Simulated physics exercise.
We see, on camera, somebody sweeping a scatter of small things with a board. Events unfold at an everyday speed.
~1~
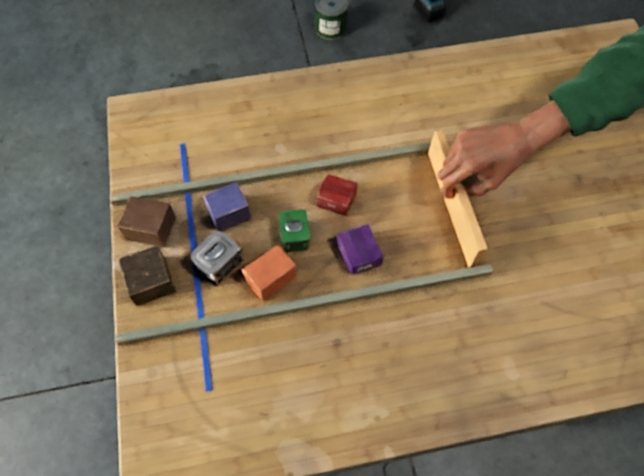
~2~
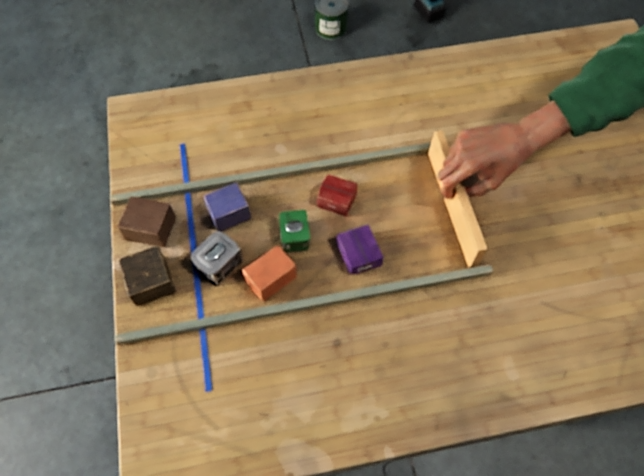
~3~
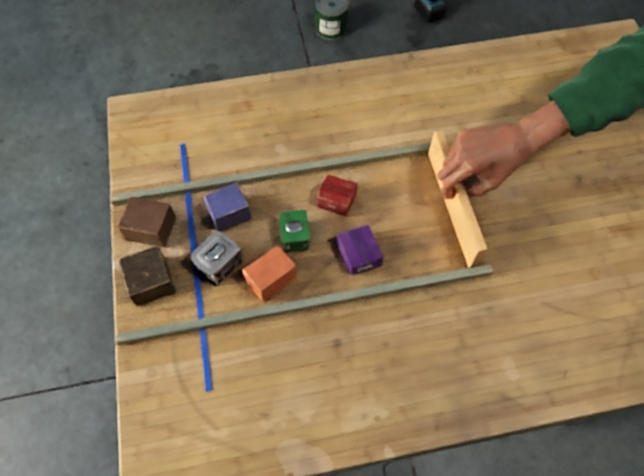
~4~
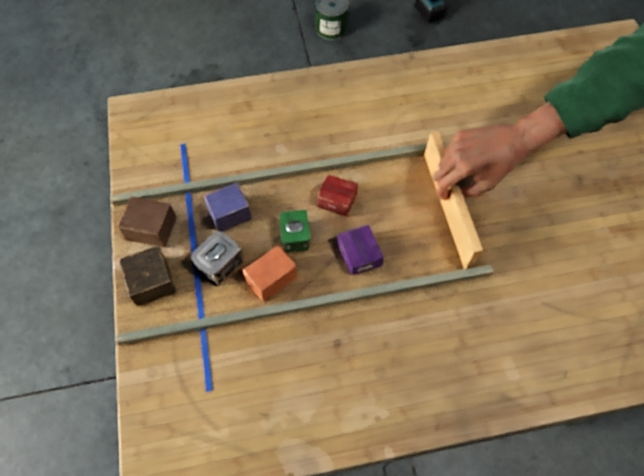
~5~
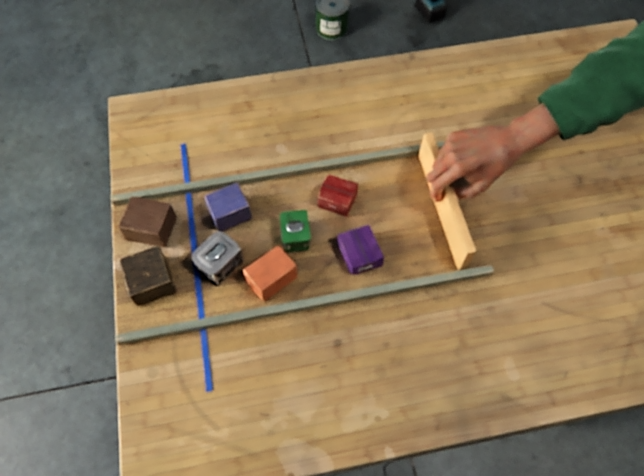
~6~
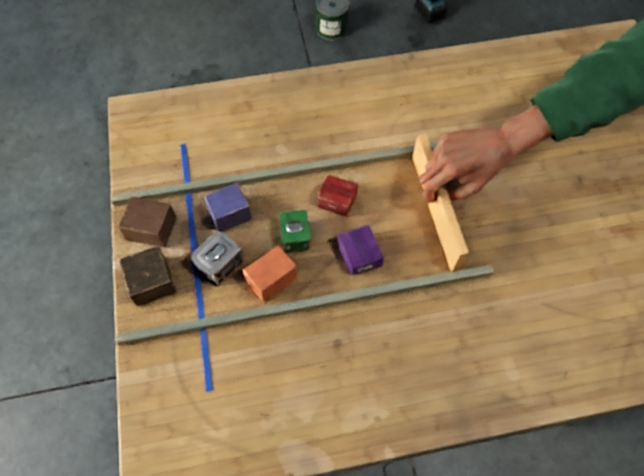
On a wooden tabletop, a green-sleeved hand holds a board upright, then slides it slightly left toward scattered coloured blocks lying still.
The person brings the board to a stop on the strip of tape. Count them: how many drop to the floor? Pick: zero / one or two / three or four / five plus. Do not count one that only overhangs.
That comes to one or two.
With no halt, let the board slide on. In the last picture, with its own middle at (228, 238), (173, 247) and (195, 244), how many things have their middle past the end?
Taking the three positions in turn, the counts come to 0, 2 and 2.
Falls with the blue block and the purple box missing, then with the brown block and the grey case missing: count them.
Fallen: 1 in the first try, 1 in the other.
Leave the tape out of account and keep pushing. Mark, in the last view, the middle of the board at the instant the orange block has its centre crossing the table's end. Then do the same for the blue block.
Orange block: (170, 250); blue block: (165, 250).
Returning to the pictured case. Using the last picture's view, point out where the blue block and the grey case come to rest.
In the last picture the blue block sits at (136, 219) while the grey case sits at (134, 259).
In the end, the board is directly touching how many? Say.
It adds up to 3.
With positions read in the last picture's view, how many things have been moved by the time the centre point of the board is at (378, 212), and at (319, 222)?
At the one place 0, at the other 4.
A little later, none off yet; black block at rest near (148, 276); brown block at rest near (148, 222); grey case at rest near (217, 258).
Next, none off yet; black block at rest near (148, 276); brown block at rest near (148, 222); grey case shifted a little near (200, 258).
When it is over, the number that fall off is one or two; down, brown block and black block.
